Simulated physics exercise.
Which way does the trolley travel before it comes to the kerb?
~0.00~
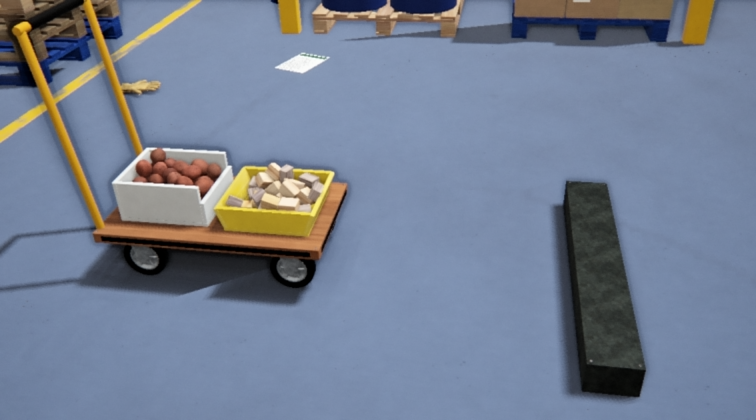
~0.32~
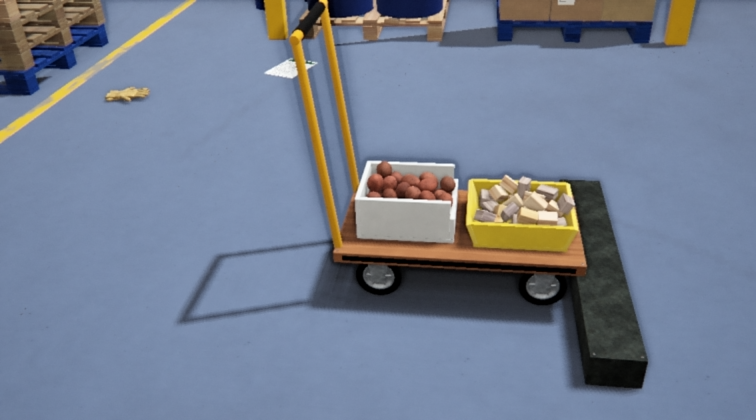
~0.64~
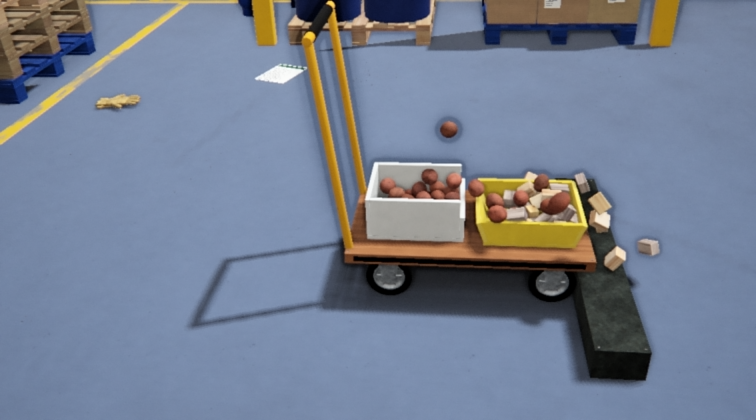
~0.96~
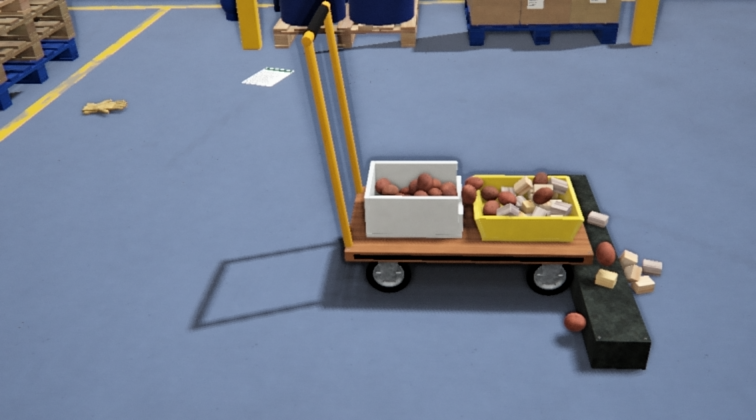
It rolls to the right, from the left side of the view towards the dark kerb.
